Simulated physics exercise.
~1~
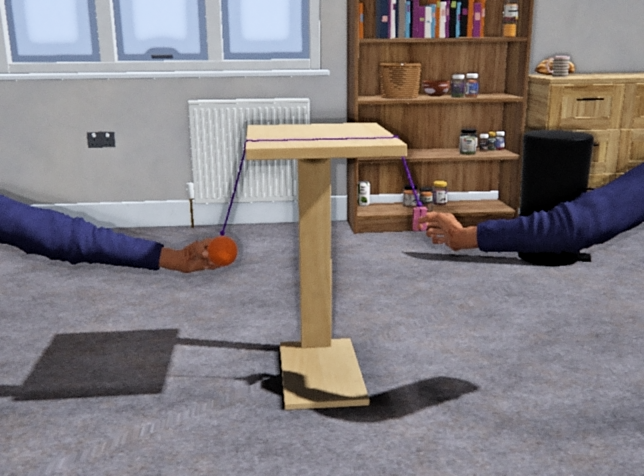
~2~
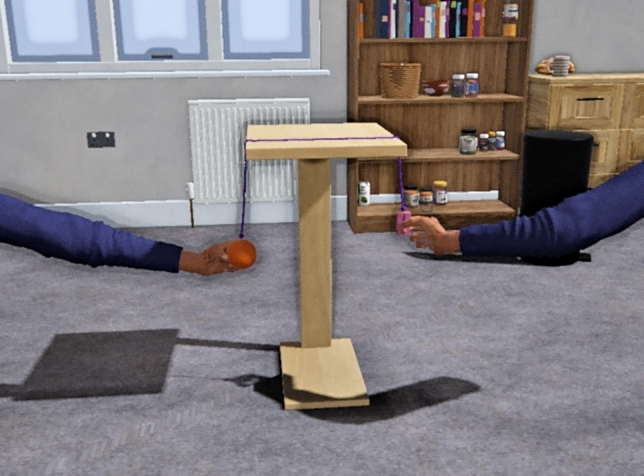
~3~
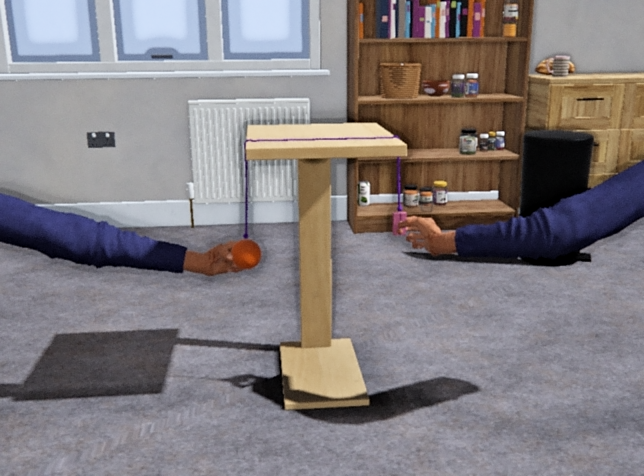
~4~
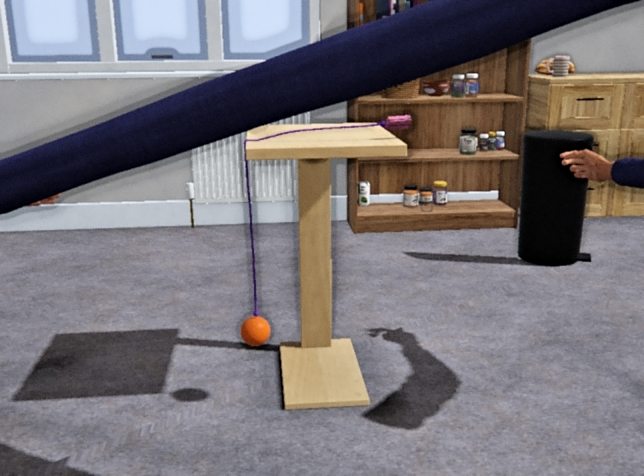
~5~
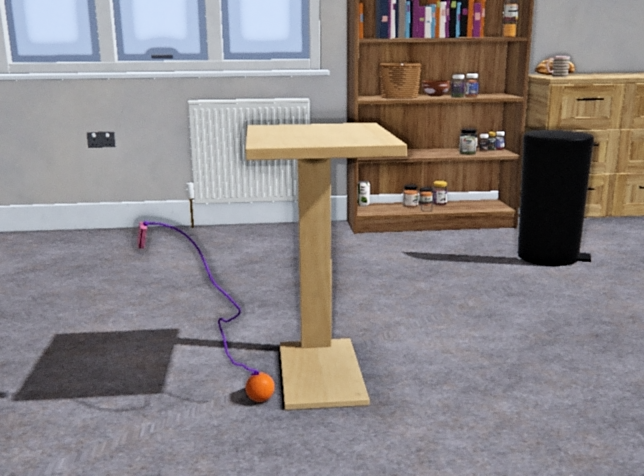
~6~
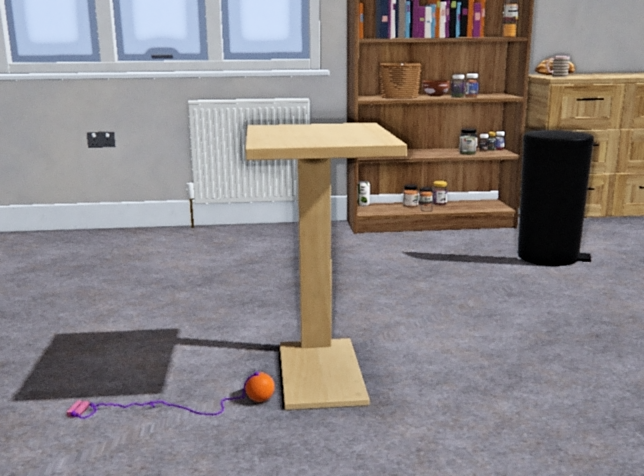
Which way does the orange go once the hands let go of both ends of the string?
The orange moves down, dropping on the left side of the stand until it reaches the floor.
